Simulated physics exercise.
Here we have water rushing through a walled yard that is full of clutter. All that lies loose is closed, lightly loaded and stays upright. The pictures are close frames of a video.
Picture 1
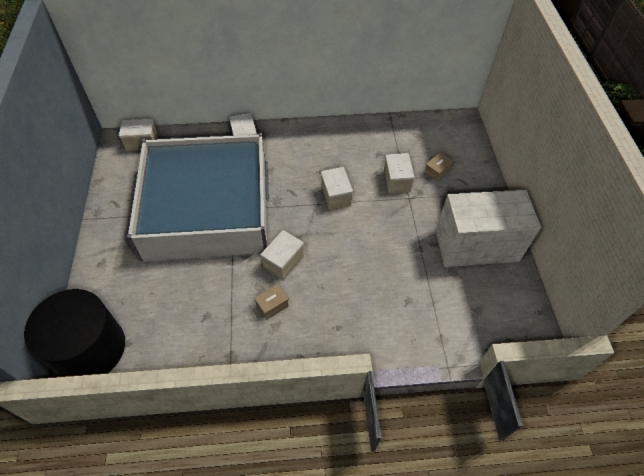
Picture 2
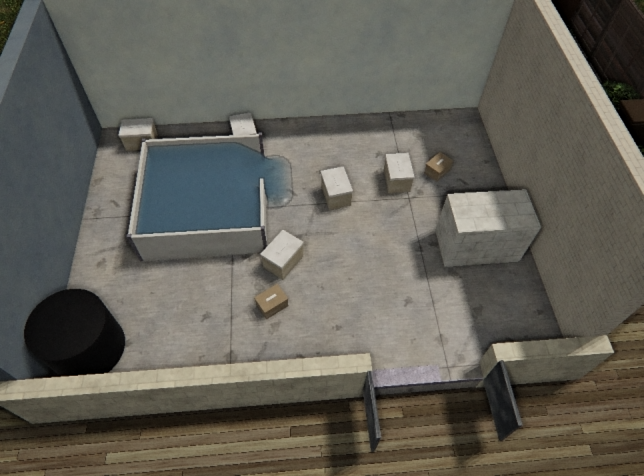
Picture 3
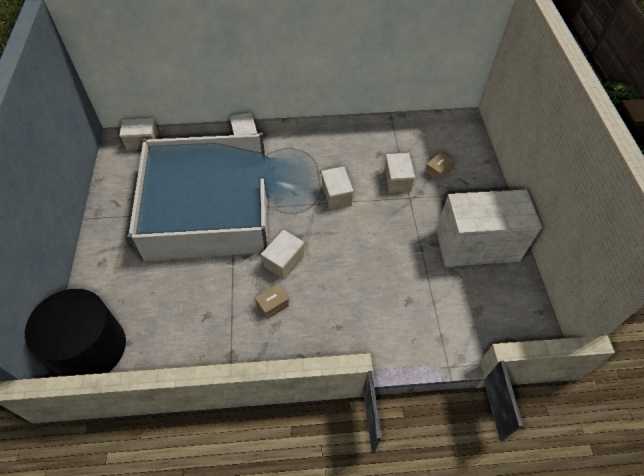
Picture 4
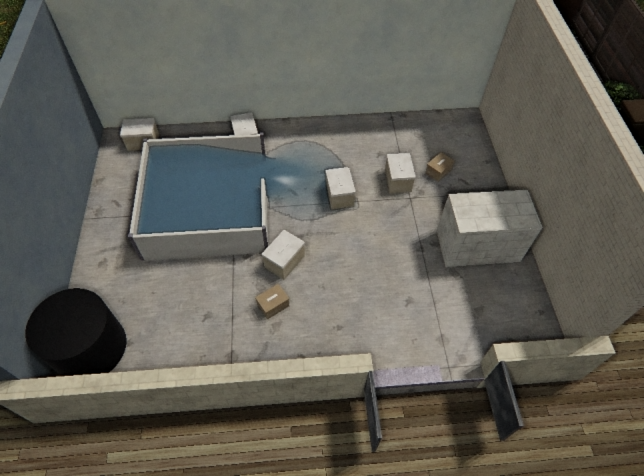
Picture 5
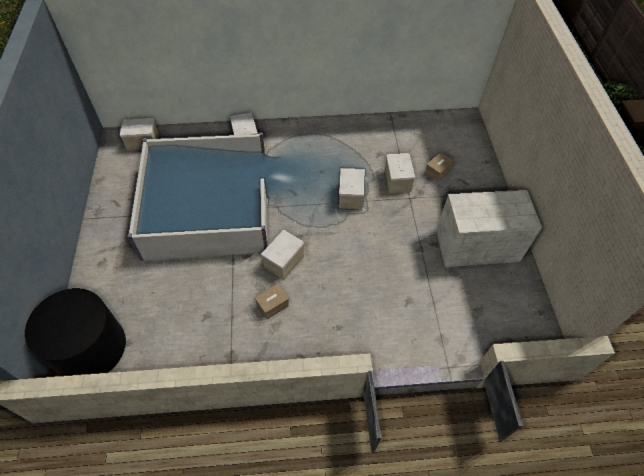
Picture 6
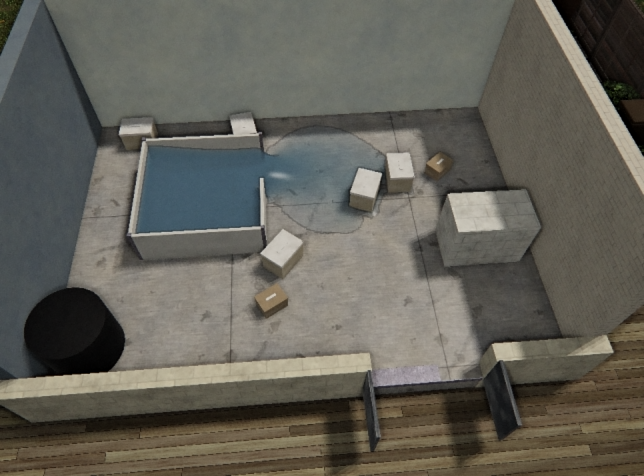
Water pouring through a gap in a raised pool's right side, spreading across a walled concrete yard and pushing one pale box rightward.
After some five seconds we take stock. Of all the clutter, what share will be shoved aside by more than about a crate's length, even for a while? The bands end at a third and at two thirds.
It is from one to two thirds.
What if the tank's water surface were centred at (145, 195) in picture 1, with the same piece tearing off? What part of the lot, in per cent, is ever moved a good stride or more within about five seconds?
I make it 40 per cent.
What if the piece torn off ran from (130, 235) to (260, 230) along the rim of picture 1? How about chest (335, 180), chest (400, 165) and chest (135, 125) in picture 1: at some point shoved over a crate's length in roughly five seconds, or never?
In that order: Short of that, short of that, under that.
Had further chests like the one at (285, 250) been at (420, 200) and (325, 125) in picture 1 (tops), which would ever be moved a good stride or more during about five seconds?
In turn: Moved that far, moved that far.
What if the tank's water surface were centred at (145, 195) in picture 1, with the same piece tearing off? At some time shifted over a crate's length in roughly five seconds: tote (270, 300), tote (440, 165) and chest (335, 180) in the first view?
As listed: Never so far, pushed that far, moved that far.
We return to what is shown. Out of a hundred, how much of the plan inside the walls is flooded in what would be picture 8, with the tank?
Near 30 in a hundred.
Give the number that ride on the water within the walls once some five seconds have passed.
The number is 3.
A moment on, 1 of 7 are well off their spots; 0 afloat.
Next, 3 of 7 are well off their spots; 2 afloat.
Later, 3 of 7 are well off their spots; 3 afloat.
In the end, 2 of 7 are well off their spots, and 3 have been at some point; 3 afloat.
